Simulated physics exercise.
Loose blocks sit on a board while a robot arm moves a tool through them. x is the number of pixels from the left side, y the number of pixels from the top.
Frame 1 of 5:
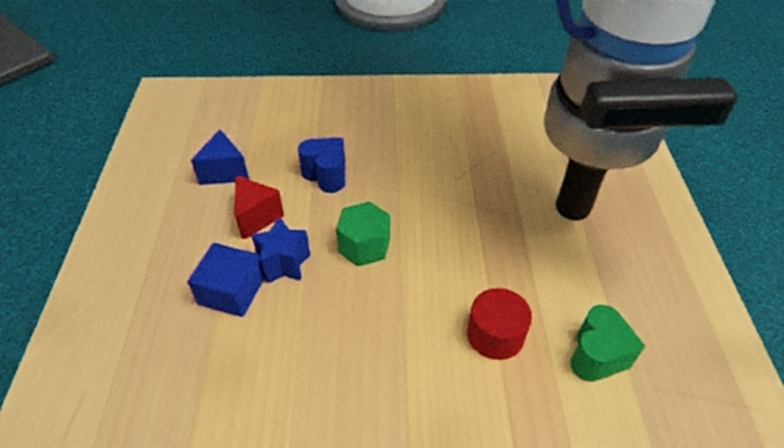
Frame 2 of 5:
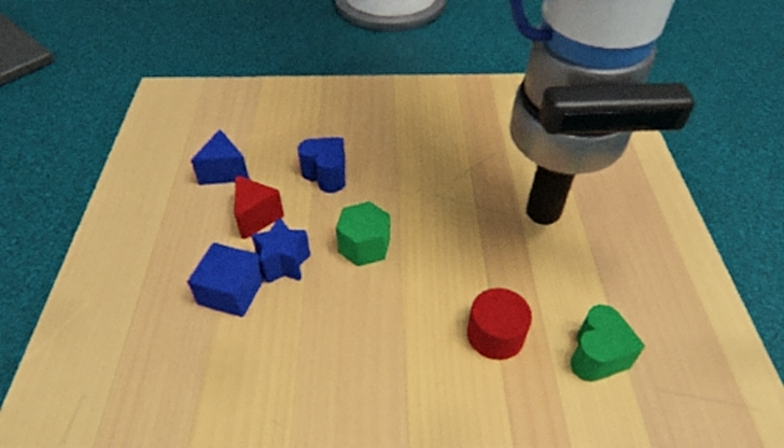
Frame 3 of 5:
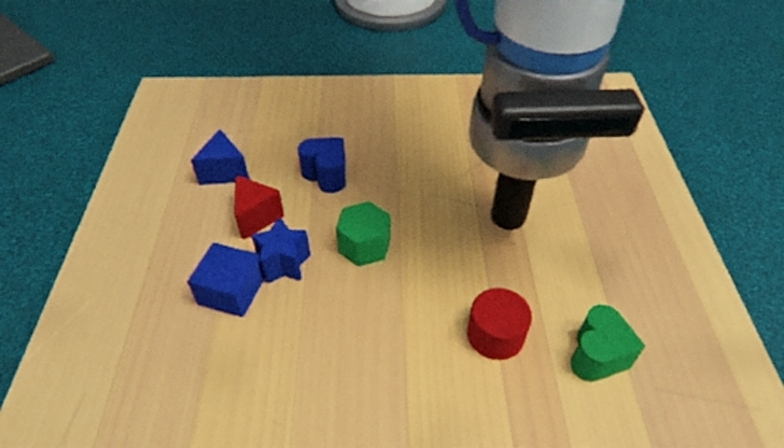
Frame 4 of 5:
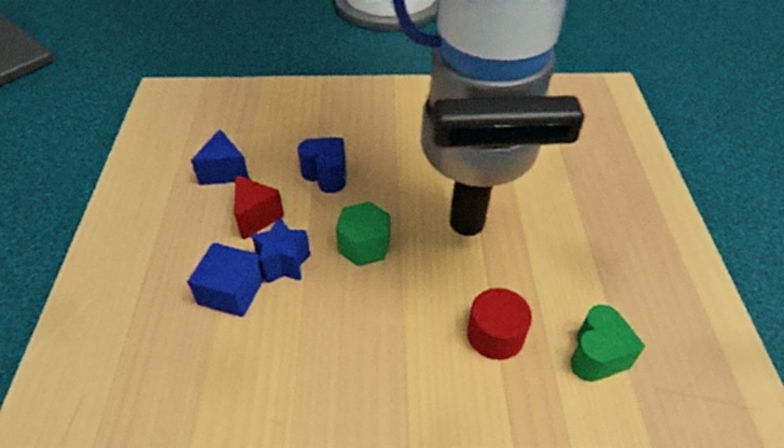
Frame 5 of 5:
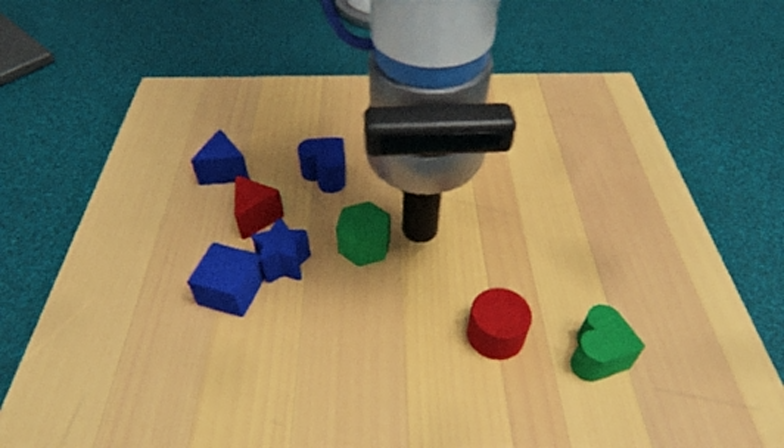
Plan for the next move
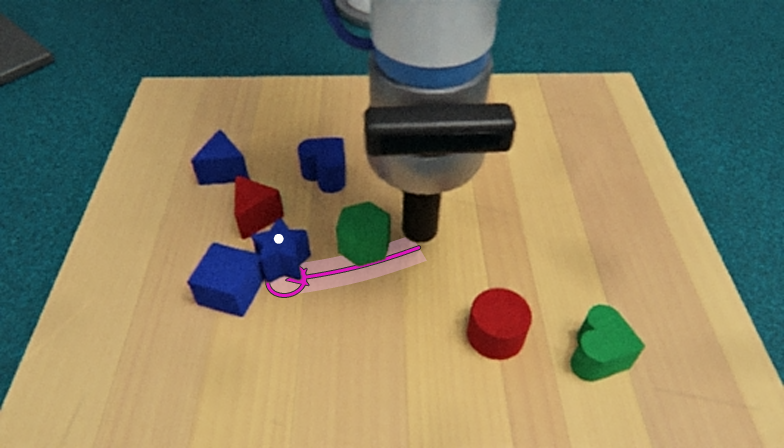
The video shows red, green and blue blocks scattered on a wooden board while a robot arm moves its dark-tipped tool steadily leftward above the red cylinder, nearing the green hexagon's right side, as the blocks stay still.
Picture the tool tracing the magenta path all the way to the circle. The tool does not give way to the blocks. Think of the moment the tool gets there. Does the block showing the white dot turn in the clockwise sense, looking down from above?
Going by the path, no.
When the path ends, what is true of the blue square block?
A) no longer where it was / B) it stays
B: It stays.
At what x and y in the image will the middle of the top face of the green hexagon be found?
Pixel (319, 214).
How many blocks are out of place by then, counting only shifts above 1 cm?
Two blocks, no more.
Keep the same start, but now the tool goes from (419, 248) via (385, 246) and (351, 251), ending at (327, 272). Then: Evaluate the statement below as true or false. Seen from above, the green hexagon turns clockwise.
Answer: True.
The line goes from (419, 248) by way of (355, 267) to (286, 280); the dot is on the blue star.
What follows on the original path. One third of the way, tool at (374, 246); green hexagon at (337, 220), turned 30° clockwise.
Two thirds of the way, tool at (329, 256); blue star at (271, 237), turned 25° anticlockwise; green hexagon at (320, 214), turned 50° clockwise.
At the end, tool at (283, 264); blue square block unmoved; blue star at (261, 232), turned 35° anticlockwise; green hexagon at (319, 214), turned 55° clockwise.
